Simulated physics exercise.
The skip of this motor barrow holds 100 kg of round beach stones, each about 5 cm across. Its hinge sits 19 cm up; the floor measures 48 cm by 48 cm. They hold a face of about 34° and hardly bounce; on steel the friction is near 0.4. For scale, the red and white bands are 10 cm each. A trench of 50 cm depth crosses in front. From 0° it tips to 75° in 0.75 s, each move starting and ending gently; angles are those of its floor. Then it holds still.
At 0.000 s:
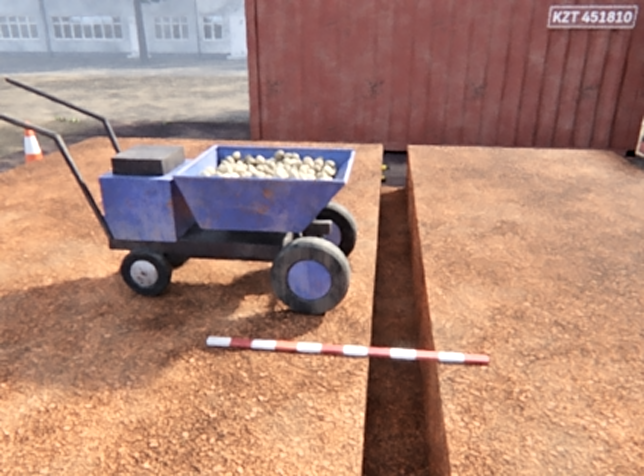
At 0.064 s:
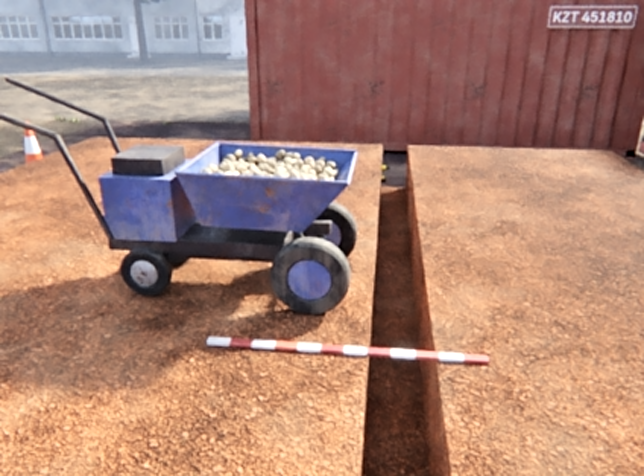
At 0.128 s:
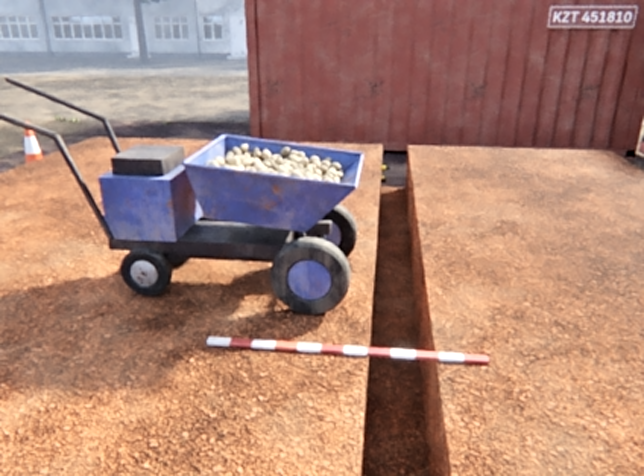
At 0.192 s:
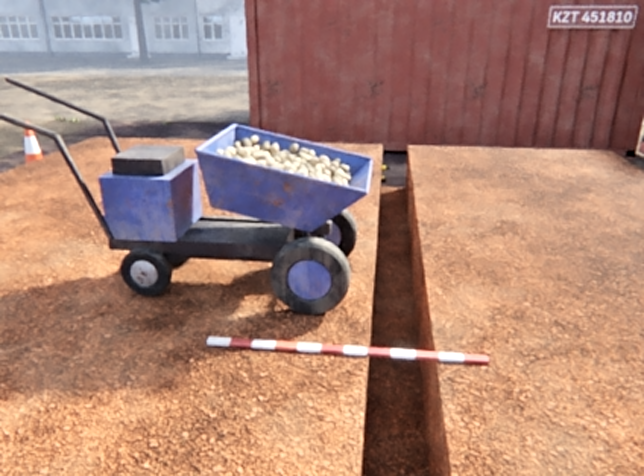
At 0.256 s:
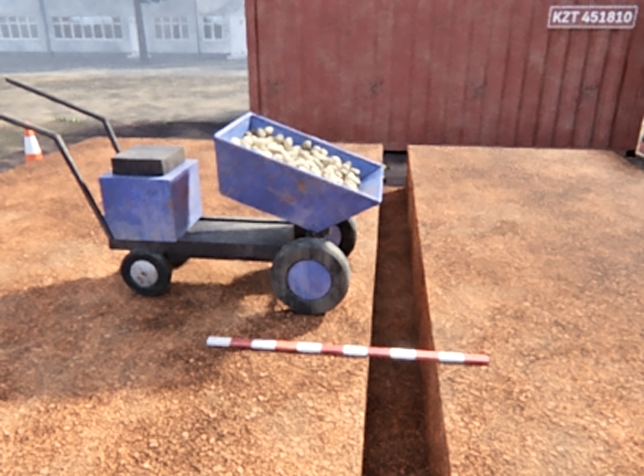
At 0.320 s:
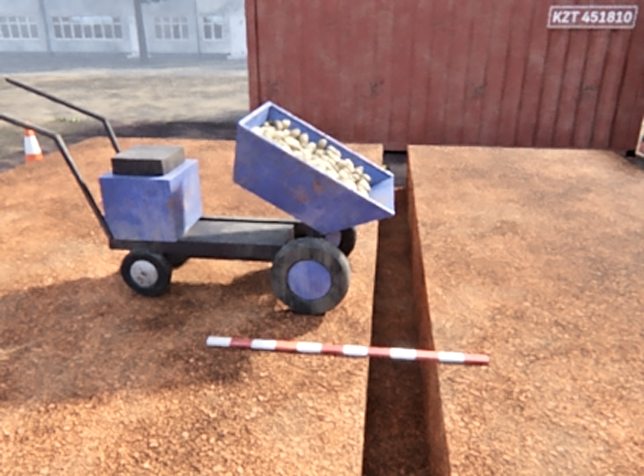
A blue skip full of round stones tilts steadily to the right on a parked barrow.
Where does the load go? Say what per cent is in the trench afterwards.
About 19 per cent.
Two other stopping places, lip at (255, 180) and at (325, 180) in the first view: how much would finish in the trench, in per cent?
Near 80 per cent from the first place, 35 from the second.
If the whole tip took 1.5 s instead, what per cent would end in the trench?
Then about 25 per cent.
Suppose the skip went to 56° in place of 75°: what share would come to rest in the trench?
Then about 25 per cent.
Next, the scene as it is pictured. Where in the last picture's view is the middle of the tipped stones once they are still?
Their middle is at about (479, 291).
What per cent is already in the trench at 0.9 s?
About 0 per cent by then.
After 0.6 s the floor is at 63°; 100 % in the skip; the foremost stones are at (410, 238).
After 0.9 s the floor is at 75°; 52 % in the skip, 2 % in the trench, 46 % past the trench; the foremost stones are at (502, 299).
After 1.2 s the floor is at 75°; 8 % in the skip, 9 % in the trench, 83 % past the trench; the foremost stones are at (639, 304).
After 3.2 s the floor is at 75°; 0 % in the skip, 19 % in the trench, 81 % past the trench; the foremost stones are past the picture's edge.
